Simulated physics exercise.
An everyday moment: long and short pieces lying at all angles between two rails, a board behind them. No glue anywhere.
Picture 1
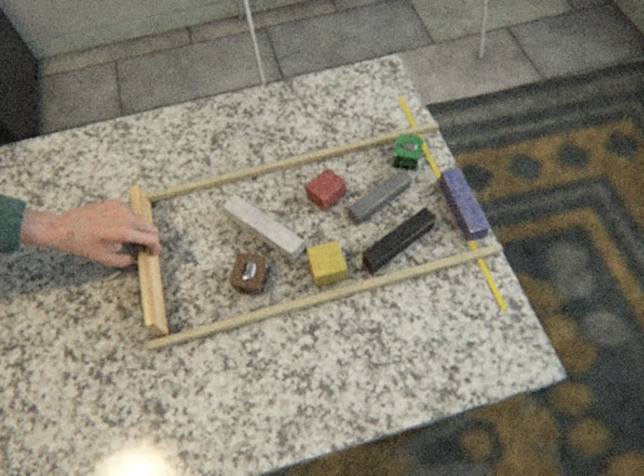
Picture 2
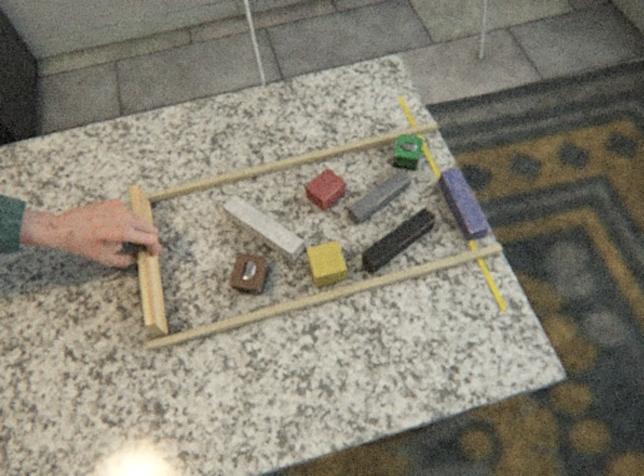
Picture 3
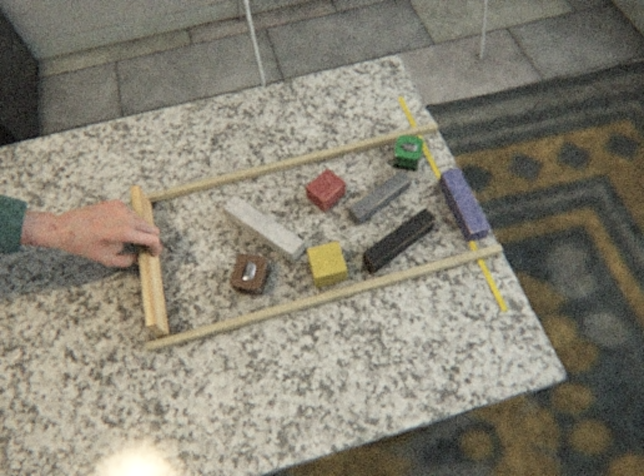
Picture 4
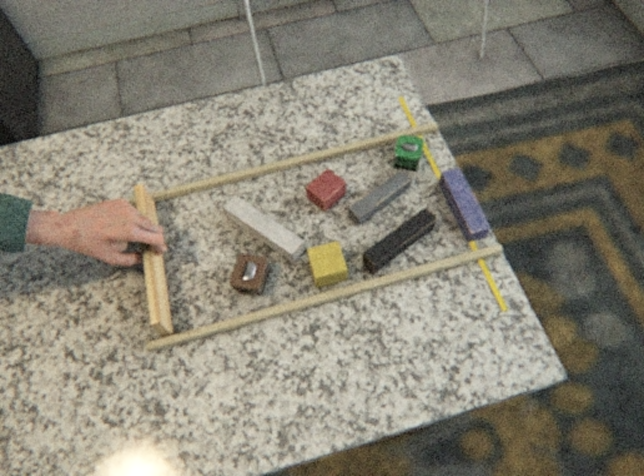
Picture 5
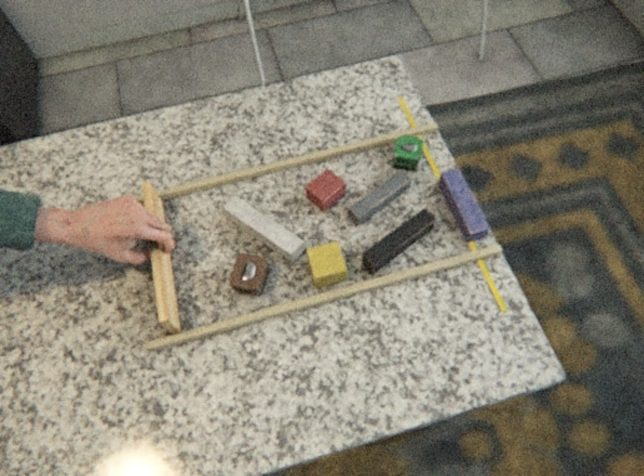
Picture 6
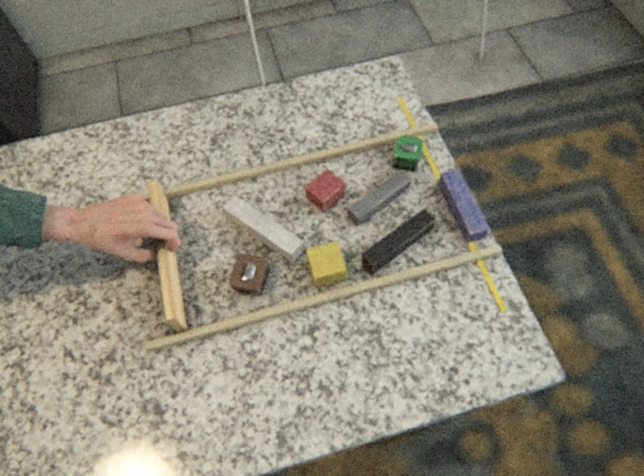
The clip opens on a speckled countertop where coloured blocks and bars lie at various angles between two wooden rails, with a hand gripping a wooden board at the left. After staying nearly still, the hand slides the board slightly rightward between the rails, while the pieces remain in place.
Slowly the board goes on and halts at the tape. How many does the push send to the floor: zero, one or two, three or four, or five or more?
Outcome: The number that fall off is five or more.
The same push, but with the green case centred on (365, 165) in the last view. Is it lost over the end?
It tumbles off.
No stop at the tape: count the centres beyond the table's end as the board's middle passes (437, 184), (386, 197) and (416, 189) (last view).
In that order 6, 1 and 4.
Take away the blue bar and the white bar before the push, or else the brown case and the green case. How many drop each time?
3 in the first case, 4 in the second.
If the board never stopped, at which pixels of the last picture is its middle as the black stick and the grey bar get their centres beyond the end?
Near (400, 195) and (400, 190).
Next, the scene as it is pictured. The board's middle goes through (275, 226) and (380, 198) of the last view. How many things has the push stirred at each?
3 and 8.
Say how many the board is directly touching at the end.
1 of them.
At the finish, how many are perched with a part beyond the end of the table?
Overhanging: 1.
Soon after, none off yet; blue bar at rest near (462, 205); green case at rest near (408, 154); black stick at rest near (399, 241).
Then, none off yet; blue bar moved a little near (472, 198); green case at rest near (410, 152); black stick moved a little near (438, 228).
Further on, one off so far; blue bar falling near (438, 336); green case moved about its own width near (443, 137); black stick moved about its own width near (485, 208).
At rest, the number that fall off is five or more; fallen, white bar, yellow block, red block, grey bar, black stick, green case and blue bar.
